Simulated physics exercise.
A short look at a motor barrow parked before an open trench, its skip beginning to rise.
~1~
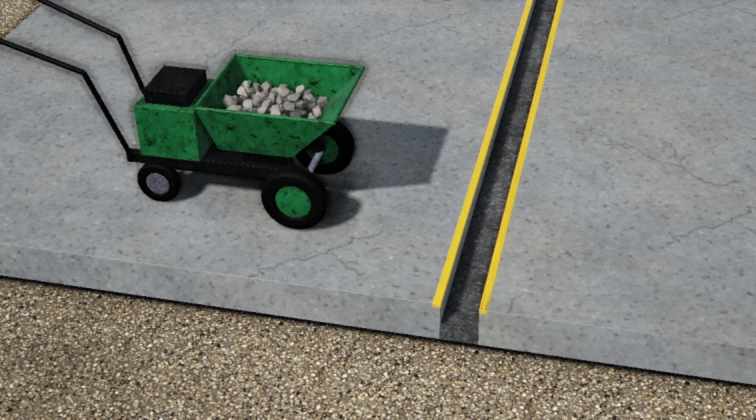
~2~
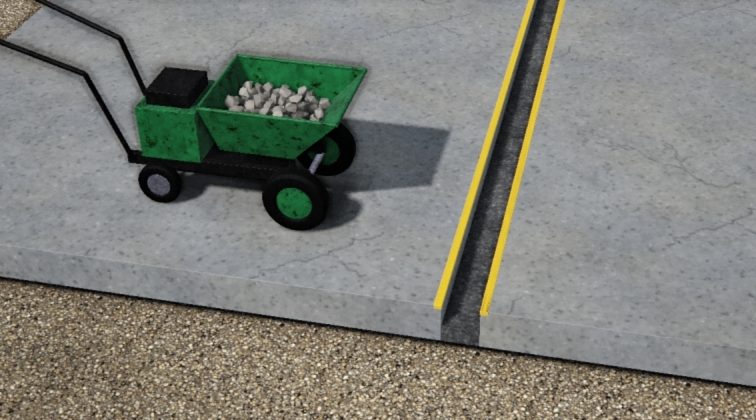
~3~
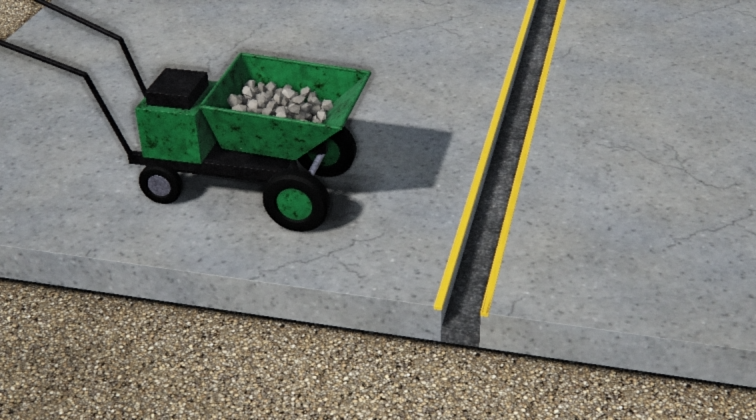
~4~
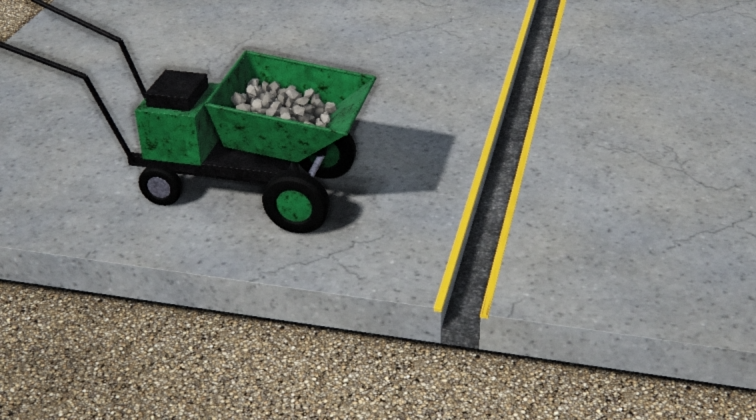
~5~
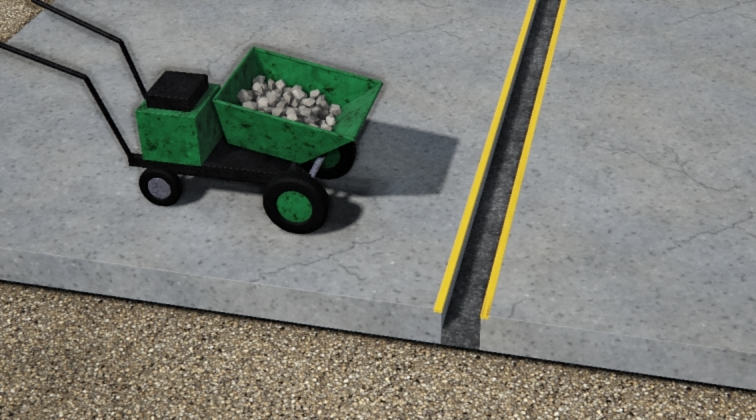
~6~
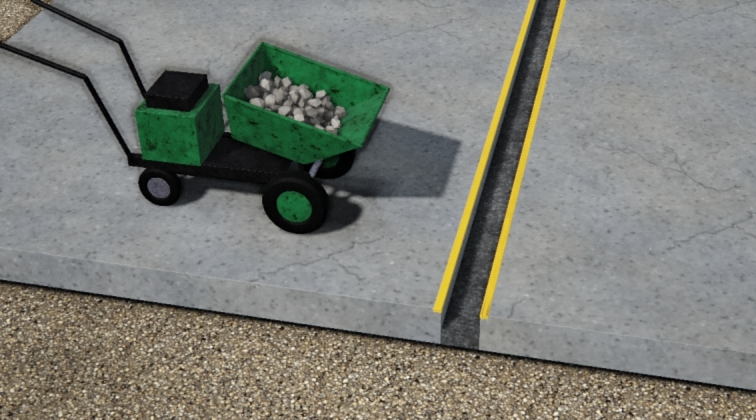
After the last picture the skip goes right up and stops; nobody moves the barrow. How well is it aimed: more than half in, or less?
It catches only the smaller part.
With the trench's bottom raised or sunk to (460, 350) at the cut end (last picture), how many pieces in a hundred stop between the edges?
Some 30 per cent.
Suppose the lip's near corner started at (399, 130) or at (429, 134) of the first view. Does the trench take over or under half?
At the first place above a half, at the second less than half.
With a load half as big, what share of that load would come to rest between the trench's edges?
Roughly 20 in a hundred.
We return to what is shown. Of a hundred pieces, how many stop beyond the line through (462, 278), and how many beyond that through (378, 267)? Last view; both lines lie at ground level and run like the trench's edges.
The first gives 20 %, the second 90 %.
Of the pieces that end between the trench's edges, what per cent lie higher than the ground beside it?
Roughly 0 in a hundred.
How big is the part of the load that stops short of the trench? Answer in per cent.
About 55 per cent.
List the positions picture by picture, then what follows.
In the first frame, lip of the skip at (334, 123), level; top of the load at (267, 105), broken stones; first edge of the trench at (447, 271); far edge at (492, 277), the trench under half as wide as the skip, and about half as deep as wide.
In the second frame, lip of the skip at (336, 125), level; top of the load at (260, 102).
In the third frame, lip of the skip at (340, 129), tipped barely; top of the load at (258, 105).
In the fourth frame, lip of the skip at (346, 134), tipped a little; top of the load at (267, 102).
In the fifth frame, lip of the skip at (353, 139), tipped a little; top of the load at (263, 104).
In the sixth frame, lip of the skip at (361, 146), tipped clearly; top of the load at (265, 106); first edge of the trench at (448, 276); far edge at (493, 282).
Soon, skip tipped steeply; all in the skip.
A while on, skip tipped steeply; most in the skip; about a quarter short of the trench.
Towards the end, skip tipped right over; a small part in the skip; about two thirds short of the trench; about a quarter in or heaped over the trench; a stray few beyond it.
Finally, skip tipped right over; a small part in the skip; about half short of the trench; about a third in or heaped over the trench; none beyond it.
